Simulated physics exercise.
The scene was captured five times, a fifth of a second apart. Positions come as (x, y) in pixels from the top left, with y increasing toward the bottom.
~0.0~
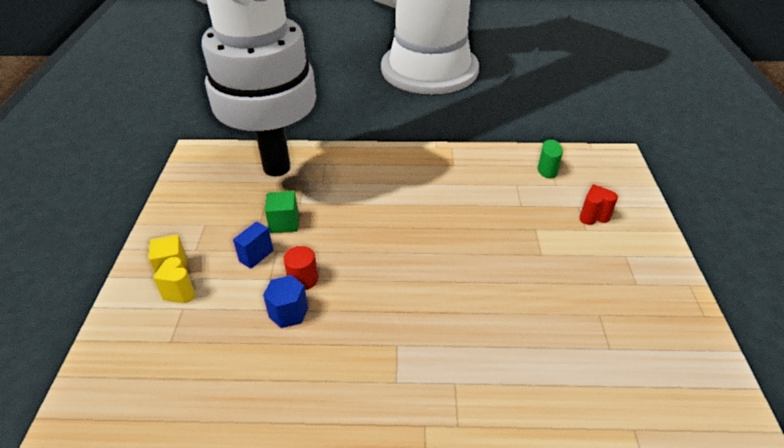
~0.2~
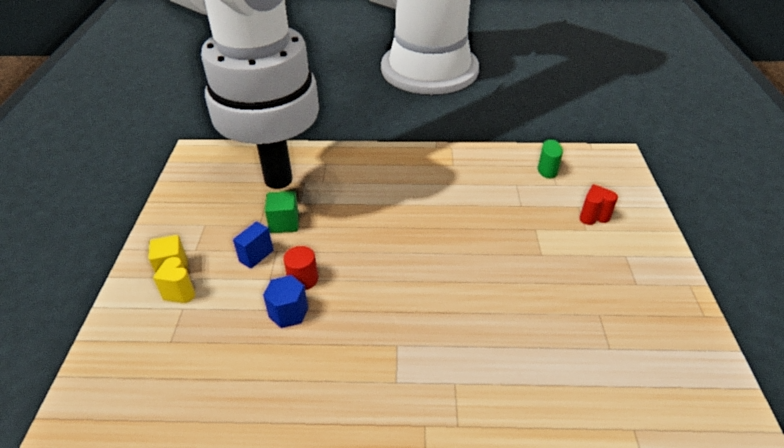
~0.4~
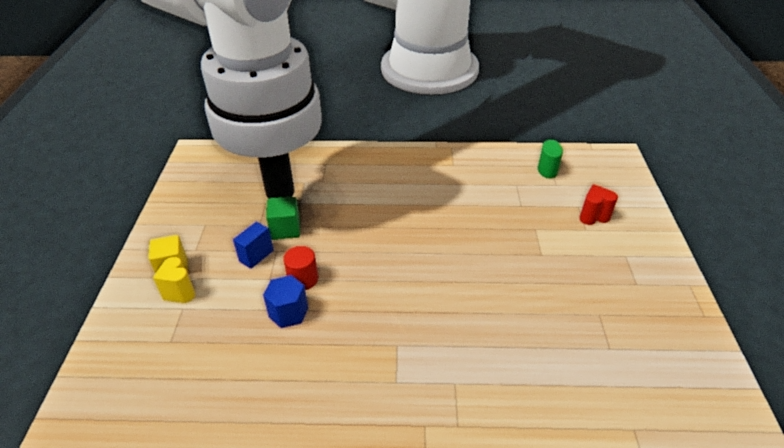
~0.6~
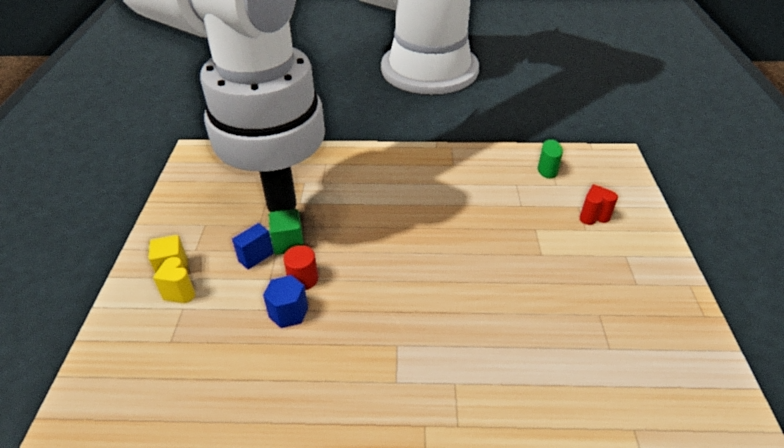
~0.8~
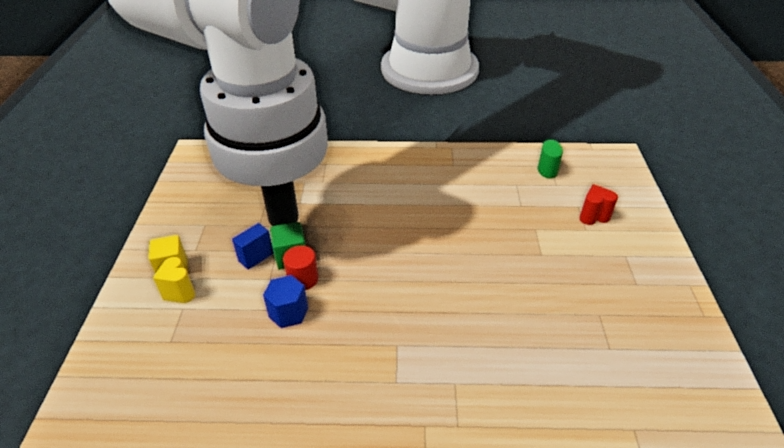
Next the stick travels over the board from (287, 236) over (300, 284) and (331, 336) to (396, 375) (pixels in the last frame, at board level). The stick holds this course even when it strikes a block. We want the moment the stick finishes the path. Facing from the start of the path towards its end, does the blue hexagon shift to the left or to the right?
Heads right.
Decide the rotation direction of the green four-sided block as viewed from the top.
That block twists counter-clockwise.
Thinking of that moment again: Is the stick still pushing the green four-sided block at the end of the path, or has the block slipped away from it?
By then it is in front of the stick.
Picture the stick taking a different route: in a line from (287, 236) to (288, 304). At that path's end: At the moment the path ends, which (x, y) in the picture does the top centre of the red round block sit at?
I predict (346, 299).
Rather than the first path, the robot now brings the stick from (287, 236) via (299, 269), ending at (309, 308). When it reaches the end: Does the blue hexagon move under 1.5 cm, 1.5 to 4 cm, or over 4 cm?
The answer is 1.5 to 4 cm.
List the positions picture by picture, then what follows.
In the first picture, stick's lower end (277, 170); blue oblong block (251, 233); blue hexagon (284, 289); green four-sided block (280, 200); red round block (299, 256).
In the second picture, stick (279, 182); blocks still.
In the third picture, stick (281, 194); green four-sided block (281, 206).
In the fourth picture, stick (282, 207); green four-sided block (284, 220).
In the fifth picture, stick (284, 220); blue oblong block (250, 234); blue hexagon (284, 289); green four-sided block (287, 233); red round block (299, 256).
On the path given first. One third of the way, stick (297, 269); blue hexagon (280, 296); green four-sided block (314, 282), turned 20° anticlockwise; red round block (335, 302).
Two thirds of the way, stick (330, 322); blue hexagon (278, 313), turned 70° clockwise; green four-sided block (357, 334), turned 40° anticlockwise; red round block (389, 349).
At the end, stick (396, 360); blue oblong block still; blue hexagon (278, 313), turned 70° clockwise; green four-sided block (426, 378), turned 35° anticlockwise; red round block (462, 397).
